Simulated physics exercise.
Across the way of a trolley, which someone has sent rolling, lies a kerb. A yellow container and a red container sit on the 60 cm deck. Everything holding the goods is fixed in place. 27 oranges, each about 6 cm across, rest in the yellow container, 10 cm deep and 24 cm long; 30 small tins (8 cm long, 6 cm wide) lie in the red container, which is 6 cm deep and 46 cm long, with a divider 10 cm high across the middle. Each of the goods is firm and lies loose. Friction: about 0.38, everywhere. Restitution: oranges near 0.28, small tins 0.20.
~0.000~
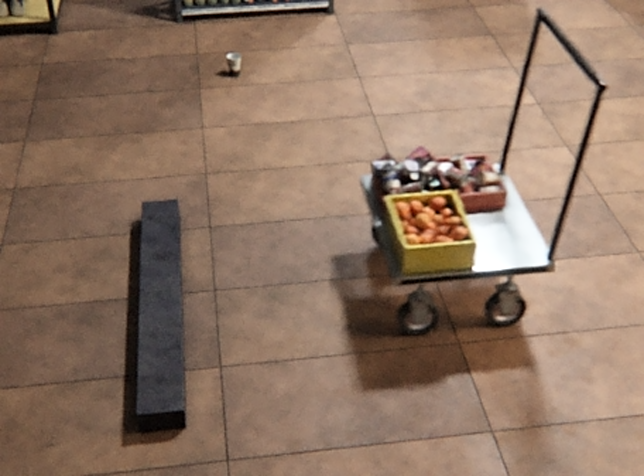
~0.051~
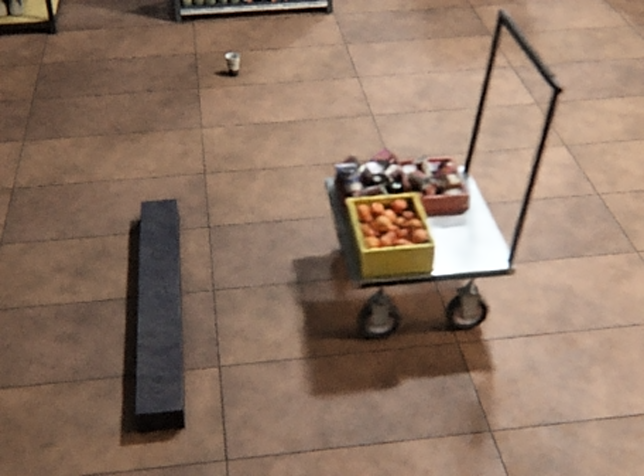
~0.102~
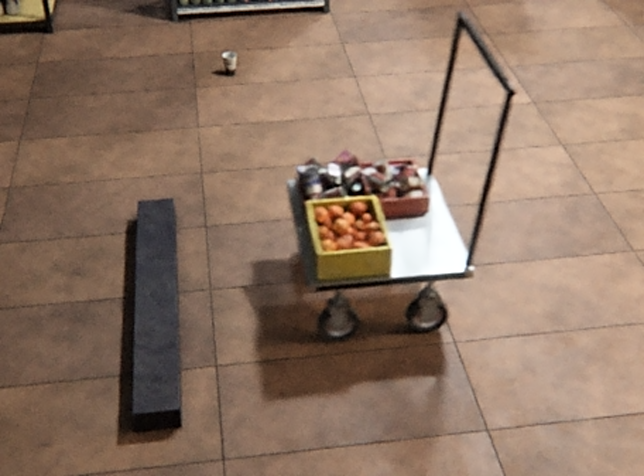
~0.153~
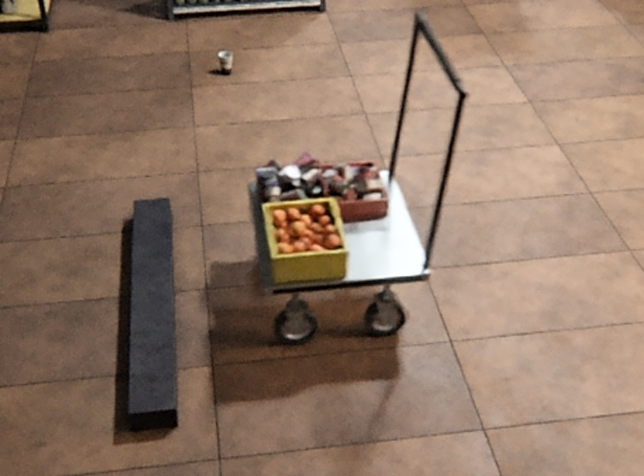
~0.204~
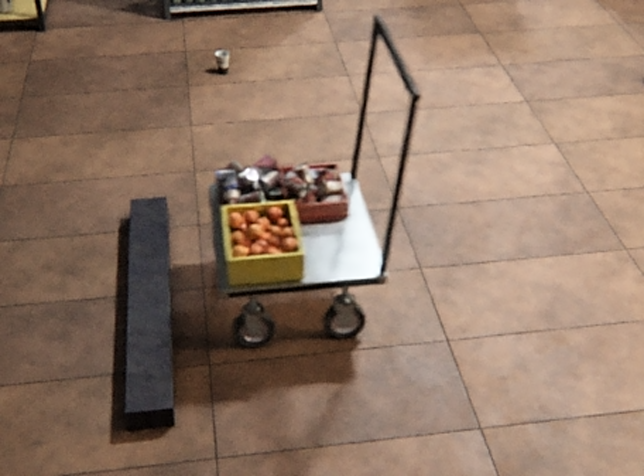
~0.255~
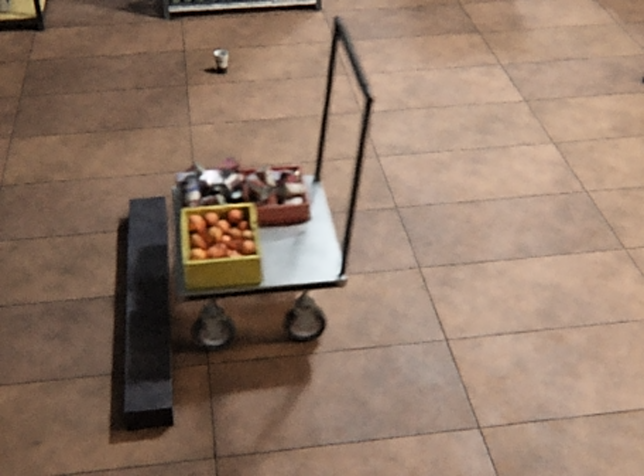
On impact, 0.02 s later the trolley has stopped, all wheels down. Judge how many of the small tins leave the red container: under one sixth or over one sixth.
Over one sixth of them leave.
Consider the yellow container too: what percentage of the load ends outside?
Yellow container: 5%.
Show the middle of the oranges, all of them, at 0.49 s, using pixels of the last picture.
Their middle is around (186, 250).
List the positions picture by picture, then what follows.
In the first picture (we follow the rim corner now nearest the camera, unless another is named; the camera pans a little), red container (by its farthest rim corner) at (484, 155); yellow container at (408, 247); 81 cm still to roll; nothing out yet.
In the second picture, red container at (449, 157); yellow container at (366, 250); 66 cm still to roll.
In the third picture, red container at (411, 159); yellow container at (322, 253); 52 cm still to roll.
In the fourth picture, red container at (372, 161); yellow container at (277, 256); 37 cm still to roll.
In the fifth picture, red container at (334, 163); yellow container at (232, 259); 23 cm still to roll.
In the sixth picture, red container at (298, 165); yellow container at (188, 263); 8 cm still to roll; nothing out yet.
After 0.27 s, impact.
After 0.37 s, 0 of 27 out of the yellow container and 5 of 30 out of the red container.
After 0.49 s, 0 of 27 out of the yellow container and 10 of 30 out of the red container.
After 0.72 s, 0 of 27 out of the yellow container and 10 of 30 out of the red container.
When it is over (at 1.23 s), 1 of 27 out of the yellow container and 11 of 30 out of the red container. Asked share, 11 of 30, 37 per cent.
